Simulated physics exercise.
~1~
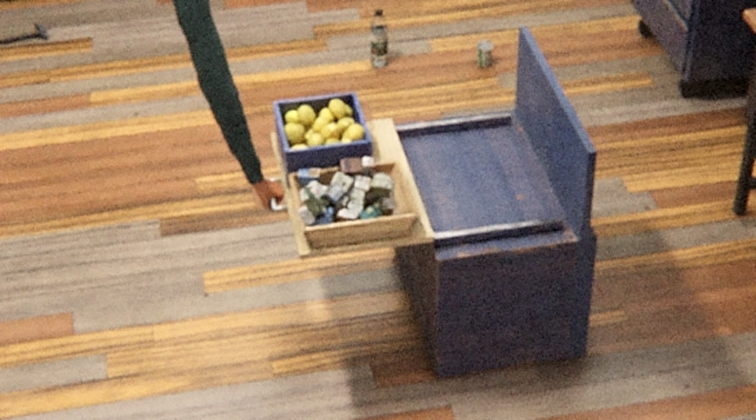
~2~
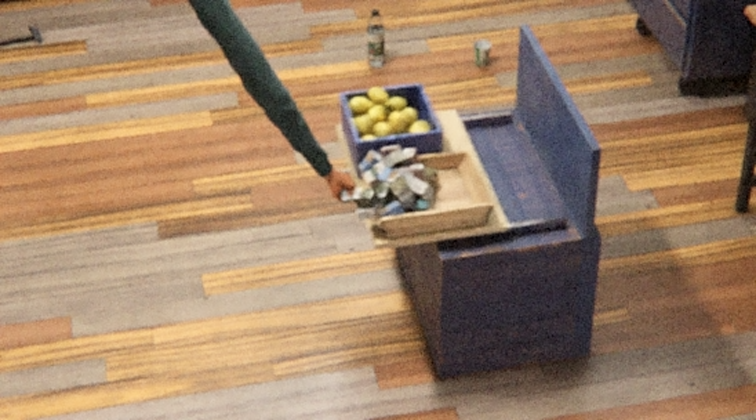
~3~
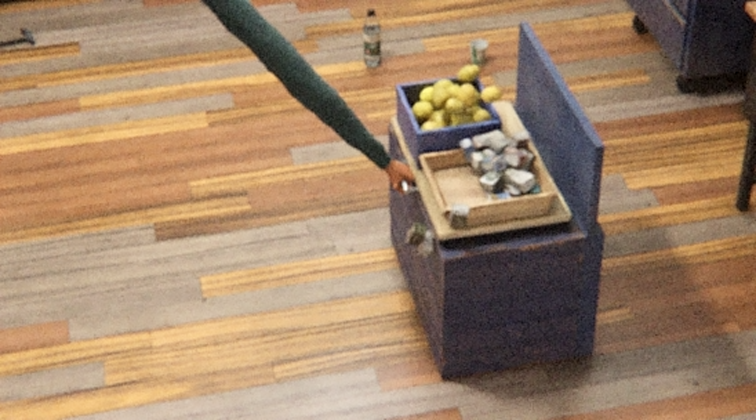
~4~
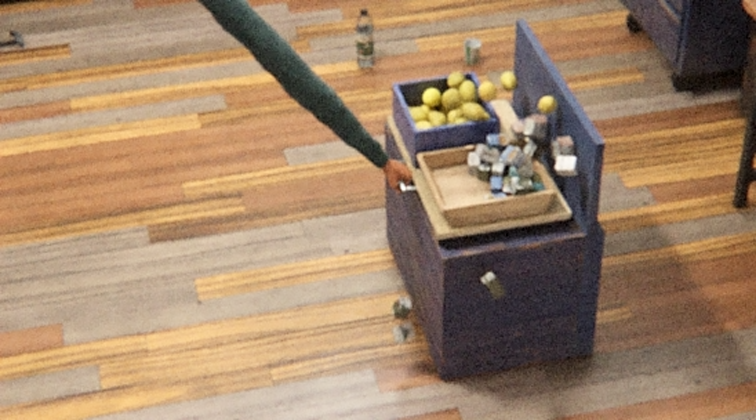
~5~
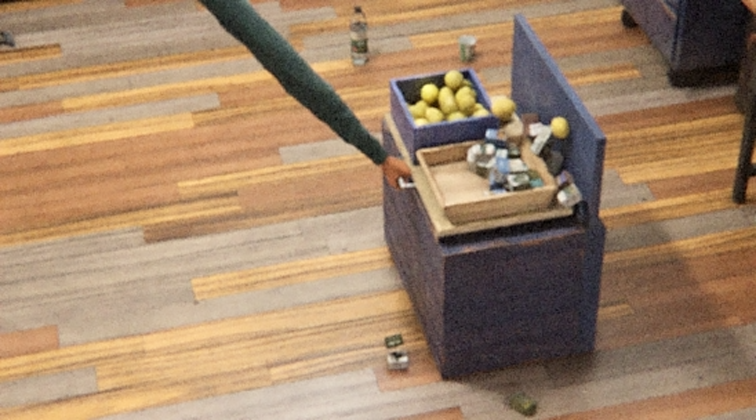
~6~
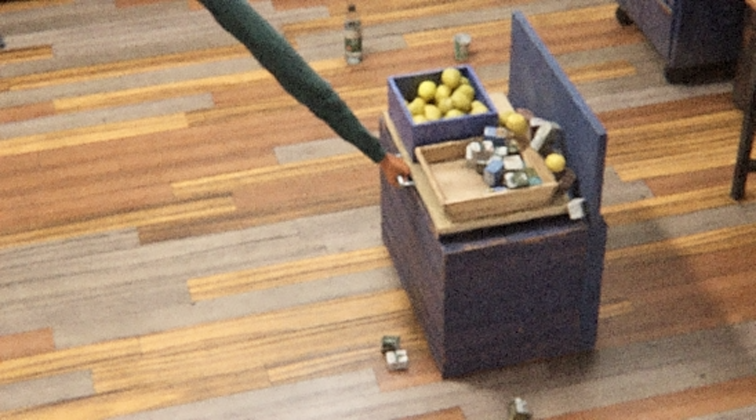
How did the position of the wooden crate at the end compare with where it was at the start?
At the start the wooden crate stuck out to the left of the blue unit, but by the end it sat farther right, over the unit and close to its back panel.
